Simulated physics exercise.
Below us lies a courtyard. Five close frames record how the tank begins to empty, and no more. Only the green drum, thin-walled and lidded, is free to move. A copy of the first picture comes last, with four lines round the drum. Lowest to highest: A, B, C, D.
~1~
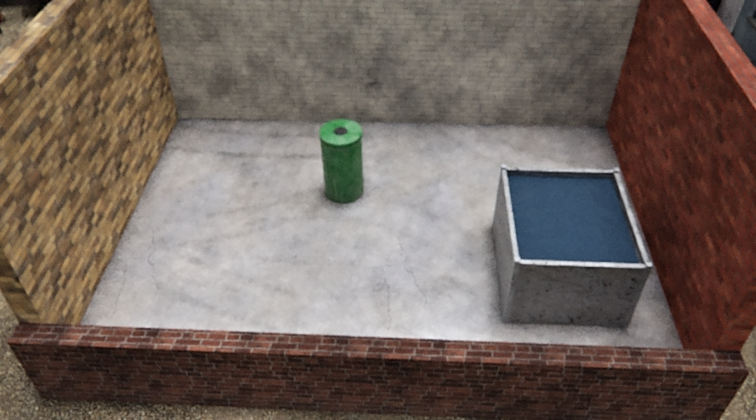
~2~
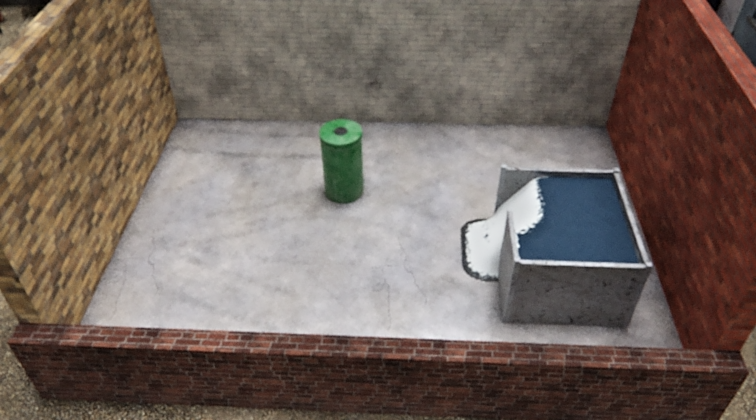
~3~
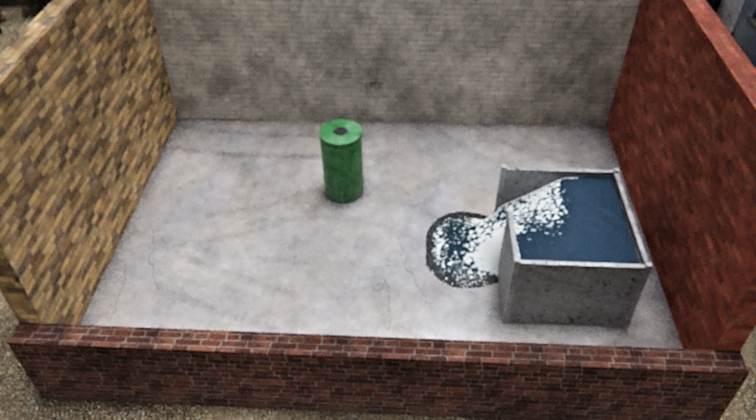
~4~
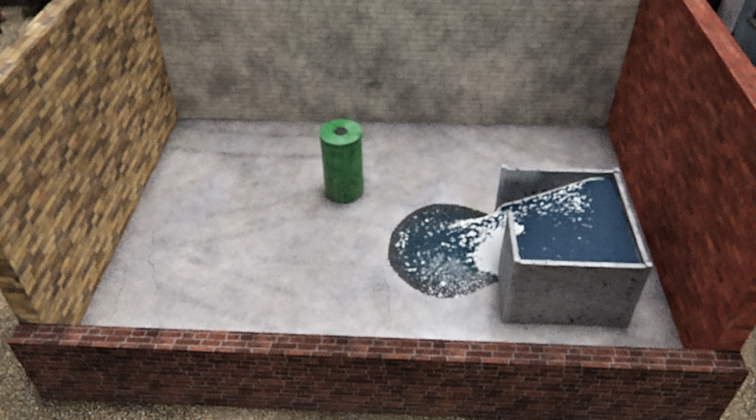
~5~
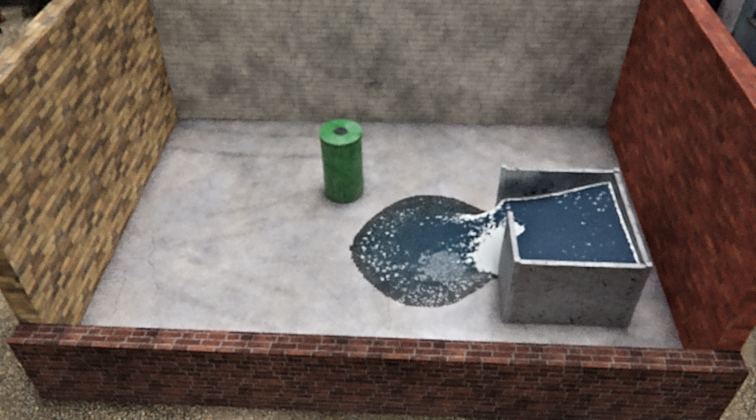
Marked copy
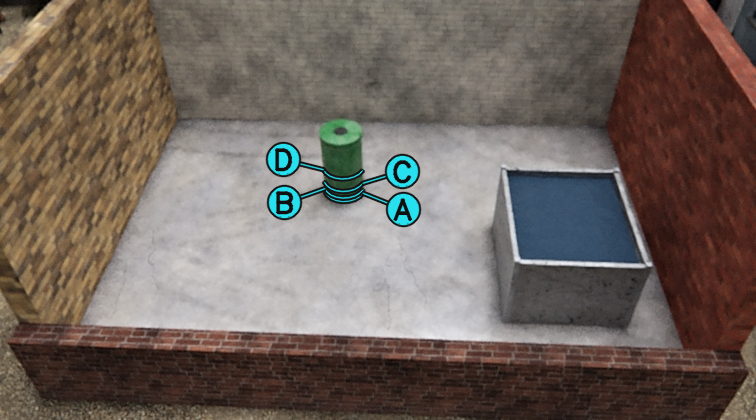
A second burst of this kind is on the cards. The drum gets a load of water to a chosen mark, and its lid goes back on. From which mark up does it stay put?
D will do.
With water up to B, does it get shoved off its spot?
Yes, it does.
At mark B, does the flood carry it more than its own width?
Yes, it does.
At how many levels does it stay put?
One of the four.
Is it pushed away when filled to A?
Yes, it does.
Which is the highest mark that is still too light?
C.
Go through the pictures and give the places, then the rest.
Lid of the green drum at (341, 131); tank full, its middle at (569, 219).
Water covers 1 % of the ground and is seen nearest the drum at (474, 224).
Water covers 3 % of the ground and is seen nearest the drum at (437, 231).
Water covers 6 % of the ground and is seen nearest the drum at (415, 216).
Lid of the green drum at (341, 131); water covers 9 % of the ground and is seen nearest the drum at (390, 212).
On the marked copy, A at (342, 201); B at (342, 198); C at (342, 191); D at (341, 179); from the bottom up A, B, C, D.
For mark A, it is pushed about 5 times its own width away.
For mark B, it is pushed about 3 times its own width away.
For mark C, it is pushed about its own width away.
For mark D, it does not move.
